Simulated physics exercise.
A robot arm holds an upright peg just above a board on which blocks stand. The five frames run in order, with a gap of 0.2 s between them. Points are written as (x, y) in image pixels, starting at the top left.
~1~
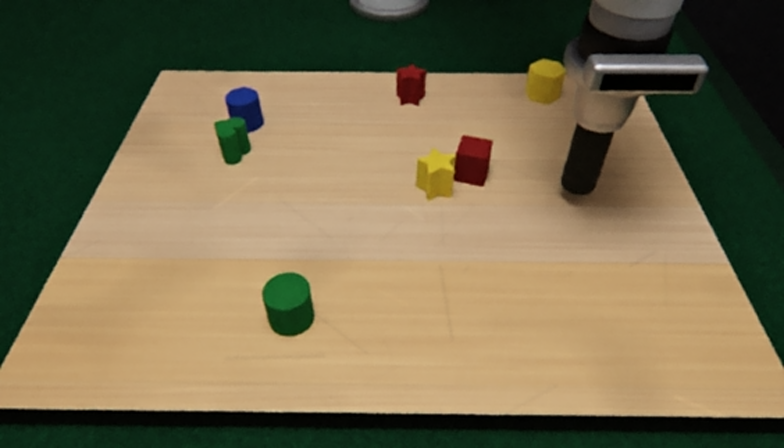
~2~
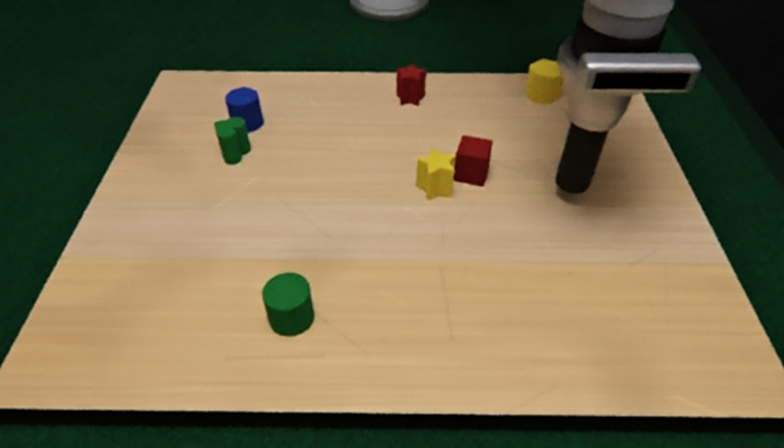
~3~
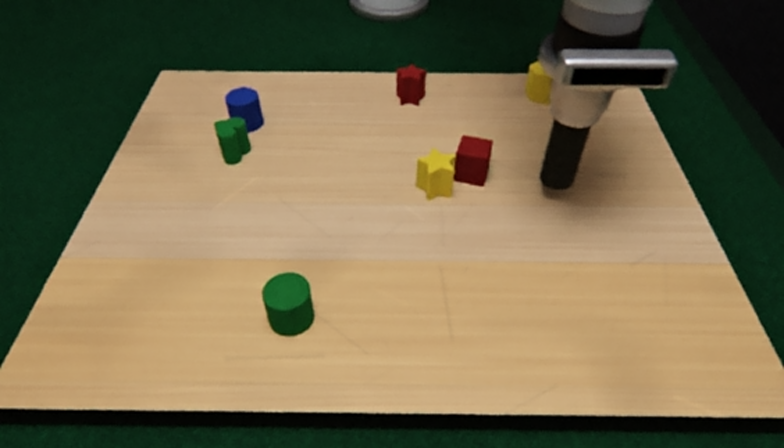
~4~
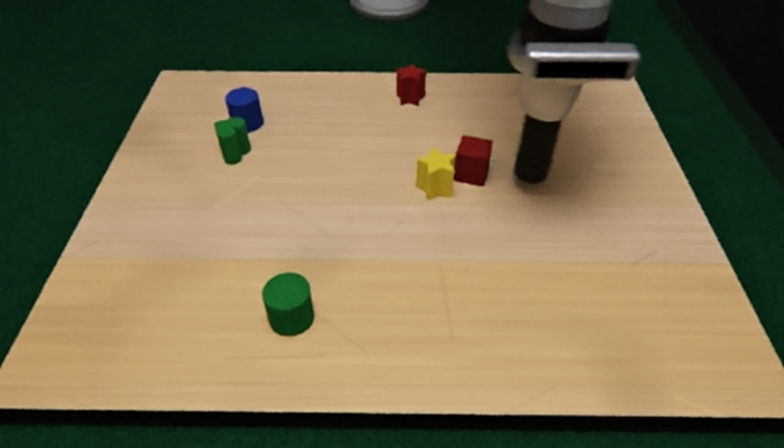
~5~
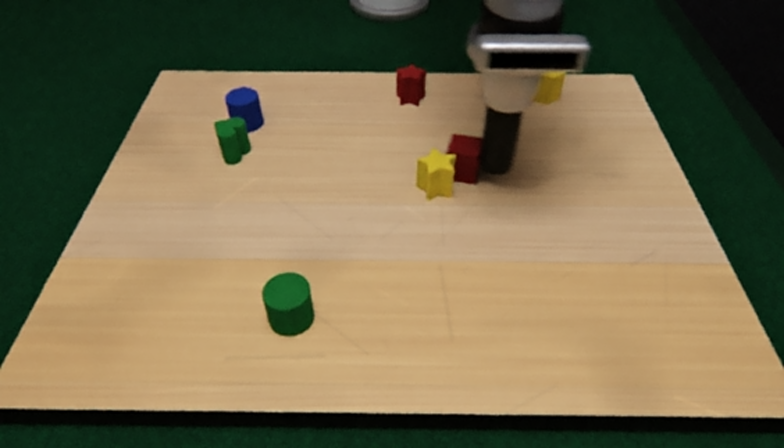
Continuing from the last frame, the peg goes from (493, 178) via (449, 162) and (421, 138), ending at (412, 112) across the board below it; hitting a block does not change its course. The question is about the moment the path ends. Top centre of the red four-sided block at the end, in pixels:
Its top centre lands on (406, 132).
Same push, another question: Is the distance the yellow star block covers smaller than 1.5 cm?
Yes, I think so.
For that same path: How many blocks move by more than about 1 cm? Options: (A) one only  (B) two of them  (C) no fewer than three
A (one only)
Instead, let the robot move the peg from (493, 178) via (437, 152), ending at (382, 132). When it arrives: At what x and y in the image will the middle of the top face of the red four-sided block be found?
It sits at (410, 136).
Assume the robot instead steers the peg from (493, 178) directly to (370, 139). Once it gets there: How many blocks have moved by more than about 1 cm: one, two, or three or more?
This push will displace one block.
What follows on the original path. One third of the way, peg at (449, 150); yellow star block at (435, 160), turned 15° anticlockwise; red four-sided block at (418, 134), turned 25° anticlockwise.
Two thirds of the way, peg at (421, 126); yellow star block at (435, 160), turned 15° anticlockwise; red four-sided block at (406, 132), turned 45° anticlockwise.
At the end, peg at (412, 101); red star block unmoved; yellow star block at (435, 160), turned 15° anticlockwise; red four-sided block at (406, 132), turned 45° anticlockwise.
